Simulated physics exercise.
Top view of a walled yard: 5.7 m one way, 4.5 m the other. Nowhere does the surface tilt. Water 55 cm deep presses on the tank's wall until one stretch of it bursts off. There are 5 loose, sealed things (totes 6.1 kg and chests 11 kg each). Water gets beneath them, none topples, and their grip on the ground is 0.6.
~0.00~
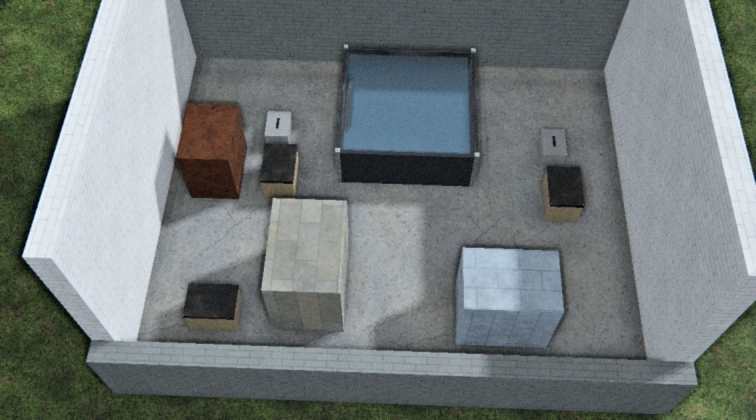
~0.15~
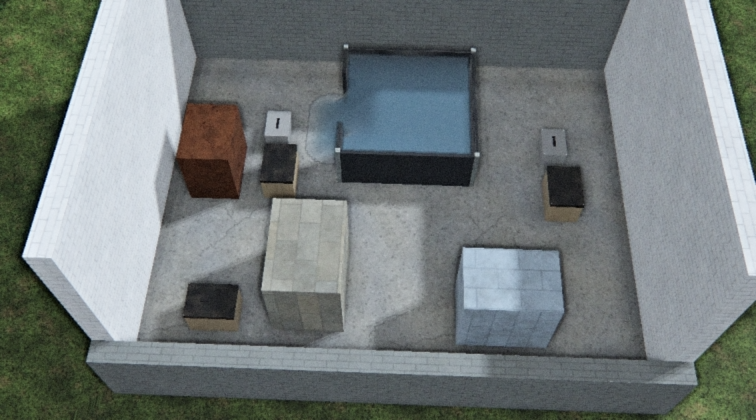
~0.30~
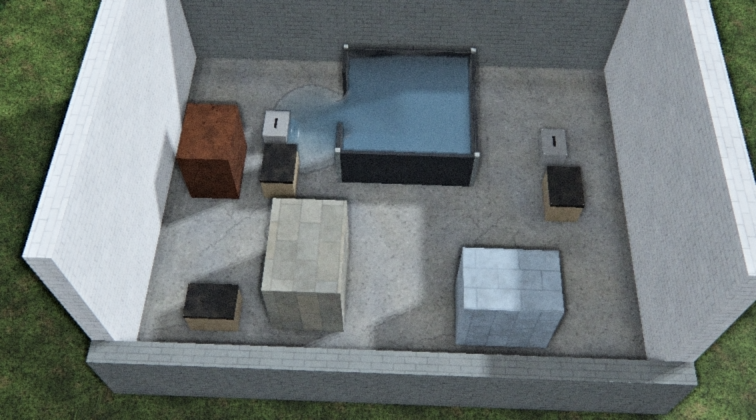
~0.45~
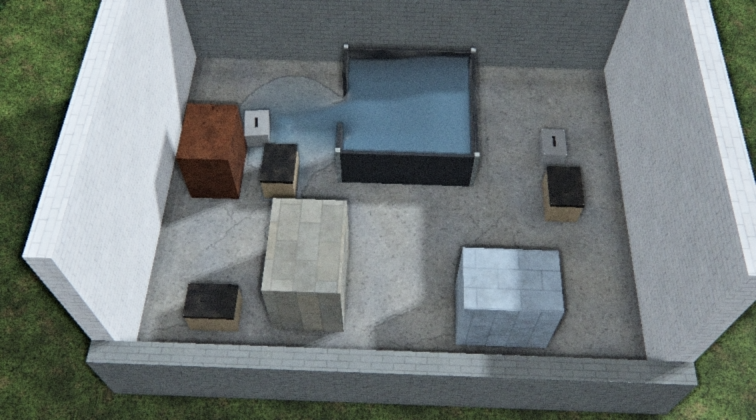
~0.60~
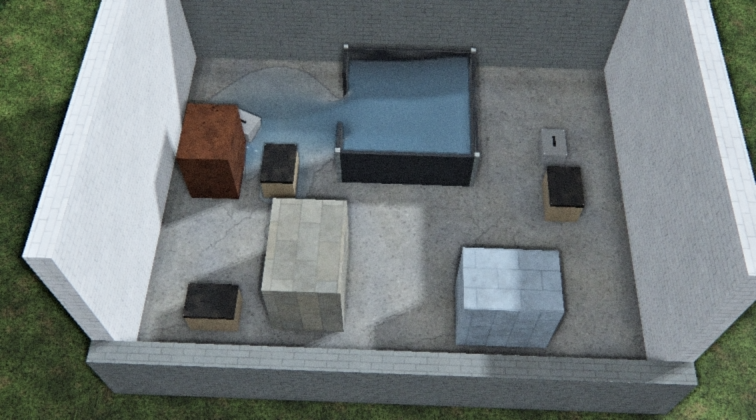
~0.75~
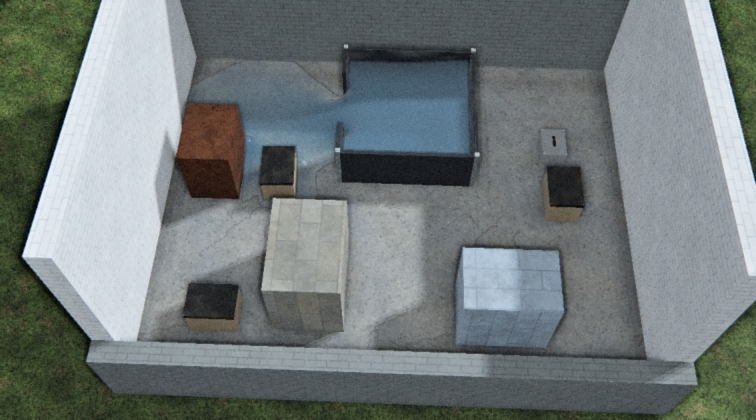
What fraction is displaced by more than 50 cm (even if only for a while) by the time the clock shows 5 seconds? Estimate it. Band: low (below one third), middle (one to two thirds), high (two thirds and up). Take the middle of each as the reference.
Middle.
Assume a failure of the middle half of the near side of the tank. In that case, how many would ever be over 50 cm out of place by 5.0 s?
You'd get 1 in that case.
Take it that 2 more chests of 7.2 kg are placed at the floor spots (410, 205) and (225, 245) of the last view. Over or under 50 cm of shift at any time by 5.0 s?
First falls shy, then exceeds it.
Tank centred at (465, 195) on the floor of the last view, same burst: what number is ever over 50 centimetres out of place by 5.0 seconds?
Count: 3.
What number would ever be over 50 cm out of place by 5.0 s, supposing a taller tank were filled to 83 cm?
I count 3 of them in that case.
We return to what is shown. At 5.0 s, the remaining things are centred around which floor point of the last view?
They're centred close to (423, 196).
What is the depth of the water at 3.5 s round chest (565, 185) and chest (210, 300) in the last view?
Depth approx. 0 cm / 15 cm.
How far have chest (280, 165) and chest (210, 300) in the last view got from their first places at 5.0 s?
The first is off by 100 cm, the second by 150 cm.
After 1.1 s 1 of 5 are over 50 cm from their spots; 1 afloat.
After 2.2 s 2 of 5 are over 50 cm from their spots; 1 afloat.
After 3.5 s 2 of 5 are over 50 cm from their spots; 2 afloat.
After 5.0 s 3 of 5 are over 50 cm from their spots, and 3 have been at some point; 1 afloat.
